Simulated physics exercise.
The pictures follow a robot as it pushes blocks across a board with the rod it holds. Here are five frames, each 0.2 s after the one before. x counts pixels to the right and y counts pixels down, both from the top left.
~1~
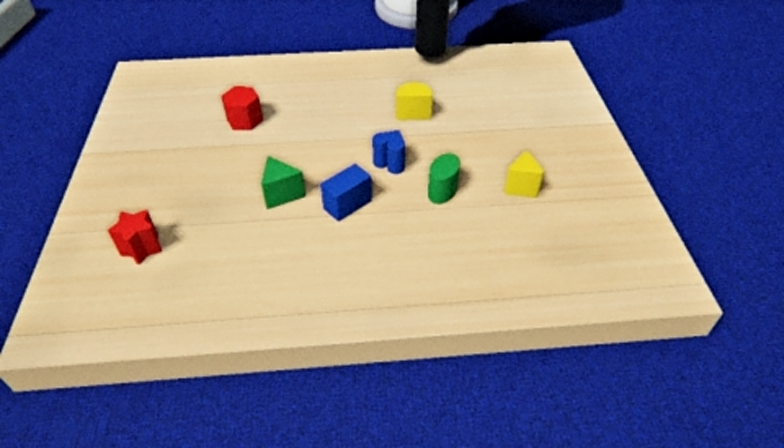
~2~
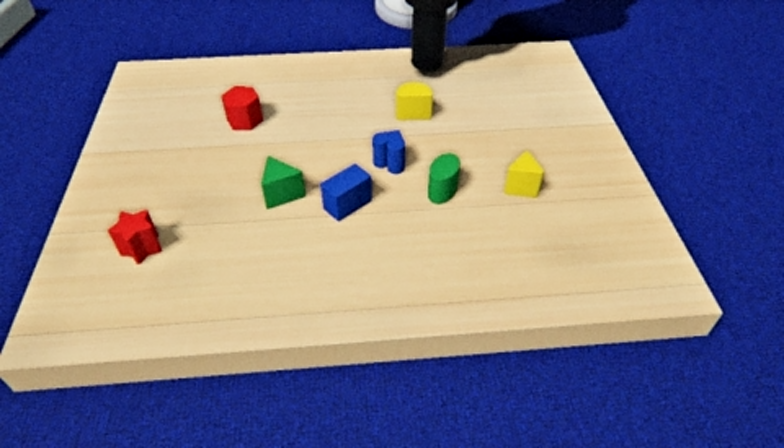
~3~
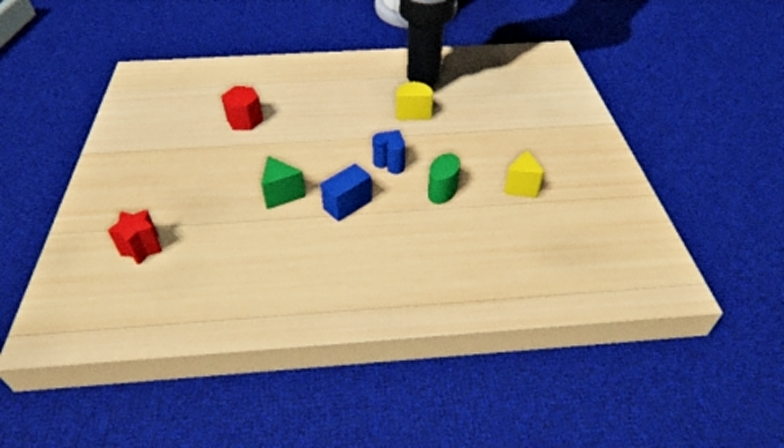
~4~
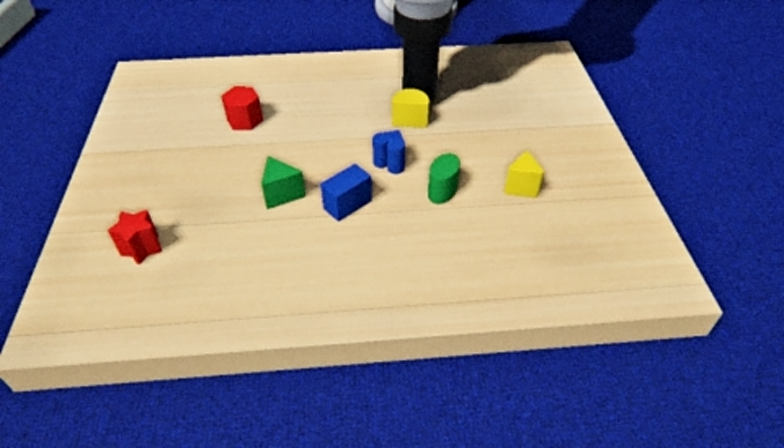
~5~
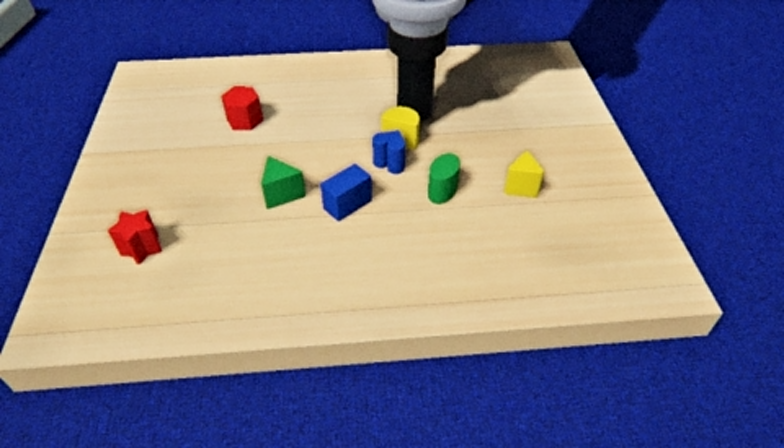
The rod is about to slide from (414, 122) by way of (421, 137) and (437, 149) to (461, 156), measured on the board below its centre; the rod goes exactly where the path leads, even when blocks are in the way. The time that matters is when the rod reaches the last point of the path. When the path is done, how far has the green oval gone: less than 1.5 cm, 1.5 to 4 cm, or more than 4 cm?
Less than 1.5 cm.
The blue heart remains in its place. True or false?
The statement is incorrect.
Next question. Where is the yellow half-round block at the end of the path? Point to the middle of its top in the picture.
I'd place it at (401, 130), taking the centre of its top.
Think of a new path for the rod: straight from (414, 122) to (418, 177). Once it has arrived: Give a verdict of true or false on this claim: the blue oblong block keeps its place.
False
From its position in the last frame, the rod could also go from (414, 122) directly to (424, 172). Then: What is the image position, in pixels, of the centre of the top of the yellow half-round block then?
That would be at about pixel (392, 156).
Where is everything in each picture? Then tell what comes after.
The first frame shows lower end of the rod at (431, 50), tops of blocks, blue heart at (390, 139), yellow half-round block at (414, 89), green oval at (445, 165).
The second frame shows rod at (427, 63), blocks as before.
The third frame shows rod at (423, 77), blocks as before.
The fourth frame shows rod at (419, 94), yellow half-round block at (411, 96).
The fifth frame shows rod at (415, 112), blue heart at (390, 139), yellow half-round block at (402, 115), green oval at (445, 165).
The first path, step by step. Halfway along, rod at (429, 134); blue heart at (383, 146); yellow half-round block at (401, 130), turned 50° clockwise.
At the end, rod at (462, 146); blue heart at (383, 146); yellow half-round block at (401, 130), turned 50° clockwise; green oval not moved.
